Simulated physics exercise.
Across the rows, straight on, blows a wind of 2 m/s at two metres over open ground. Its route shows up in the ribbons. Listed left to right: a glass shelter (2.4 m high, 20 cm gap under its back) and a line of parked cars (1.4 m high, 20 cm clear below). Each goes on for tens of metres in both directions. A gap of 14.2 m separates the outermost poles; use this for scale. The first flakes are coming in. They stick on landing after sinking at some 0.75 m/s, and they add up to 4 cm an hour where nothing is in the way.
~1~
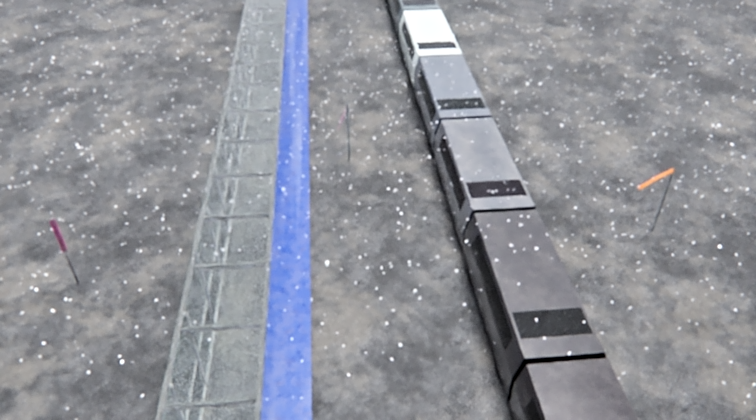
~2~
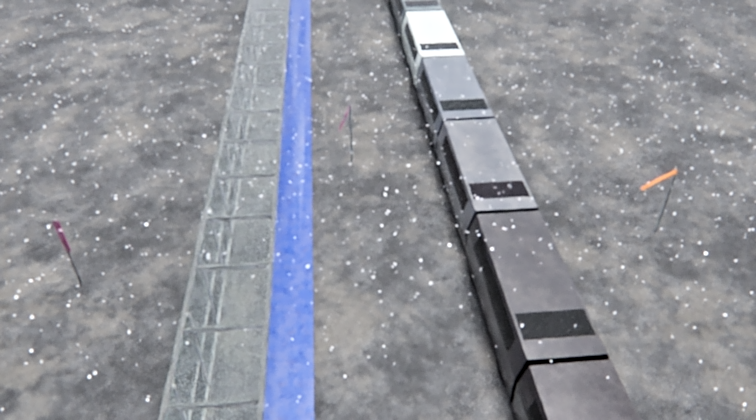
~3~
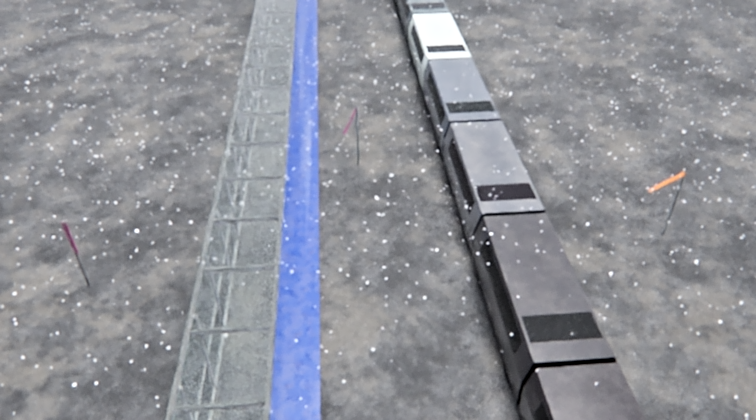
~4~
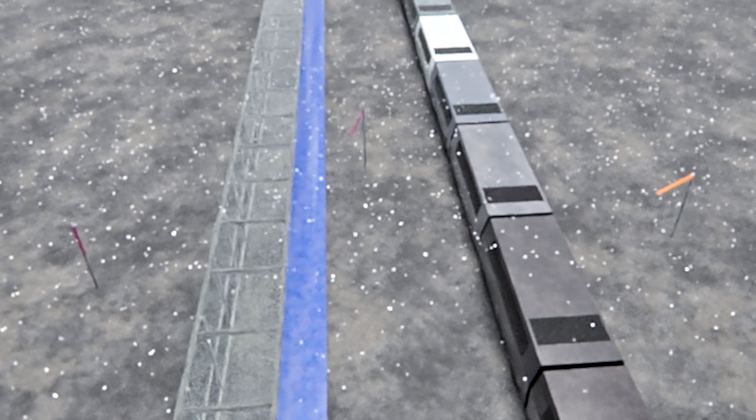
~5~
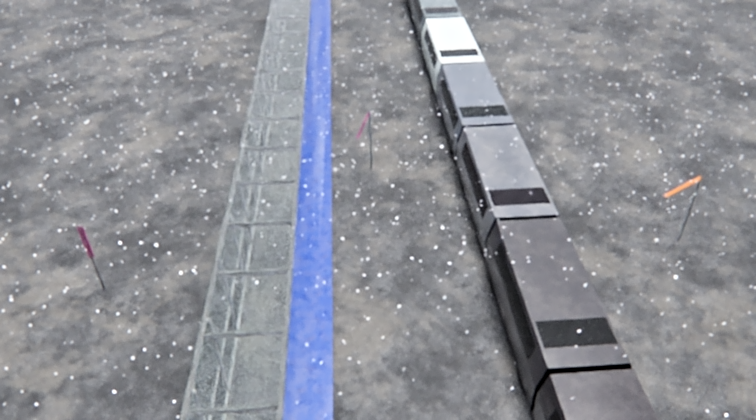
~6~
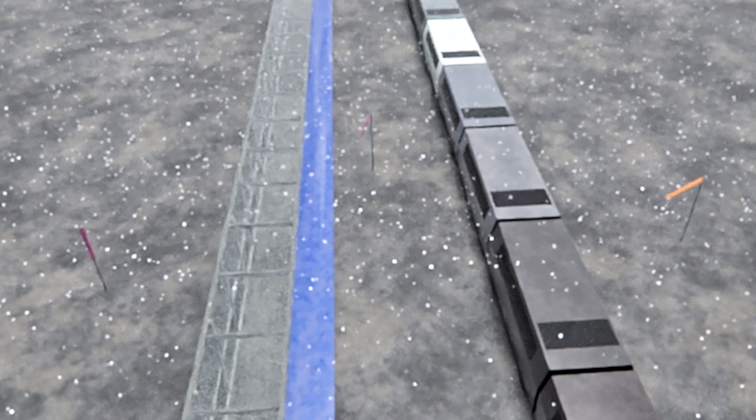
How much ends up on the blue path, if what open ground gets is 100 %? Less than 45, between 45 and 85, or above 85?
It comes to between 45 and 85 % of what open ground receives.
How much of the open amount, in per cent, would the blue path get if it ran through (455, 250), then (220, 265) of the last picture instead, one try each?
About 80 %, then 90 %.
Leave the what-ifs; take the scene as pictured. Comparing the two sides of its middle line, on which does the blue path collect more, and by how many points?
The right-hand side, about 20 points ahead.
In 10 minutes the blue path collects 5 mm against 7 mm in the open.
In 30 minutes the blue path collects 15 mm against 20 mm in the open.
In 60 minutes the blue path collects 29 mm against 40 mm in the open, so the blue path has 73 % of the open amount; the left half of it has 61 %, the right half 84 %.
